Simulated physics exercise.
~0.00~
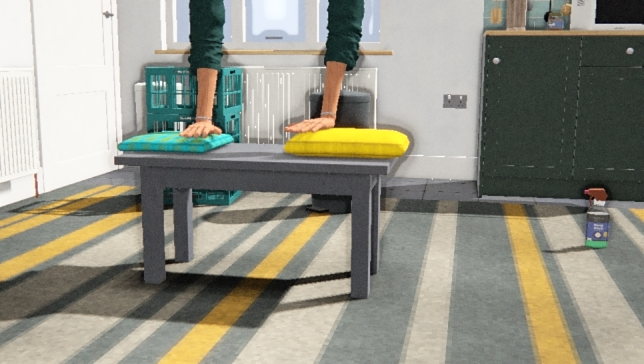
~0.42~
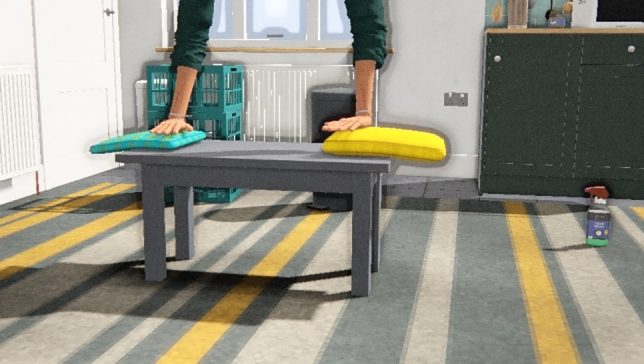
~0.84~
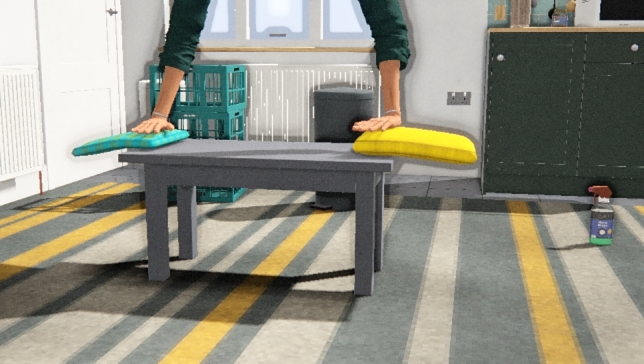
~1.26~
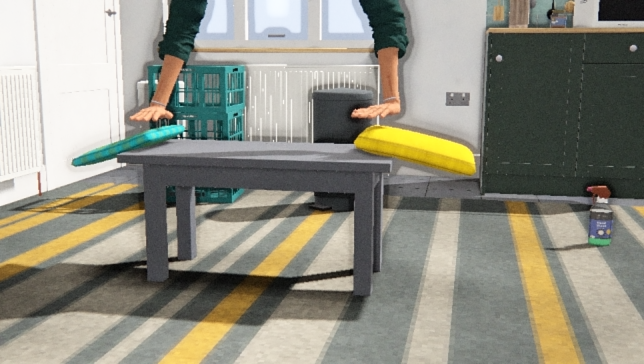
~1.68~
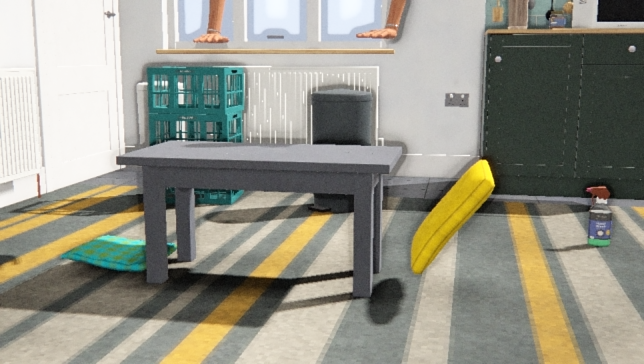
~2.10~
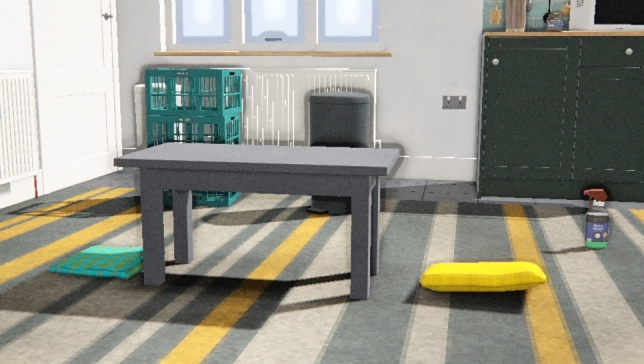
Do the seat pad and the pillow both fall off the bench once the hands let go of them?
Yes, both fall. The turquoise seat pad slumps off the left end and the yellow pillow tips over the right end, and both end up on the carpet.
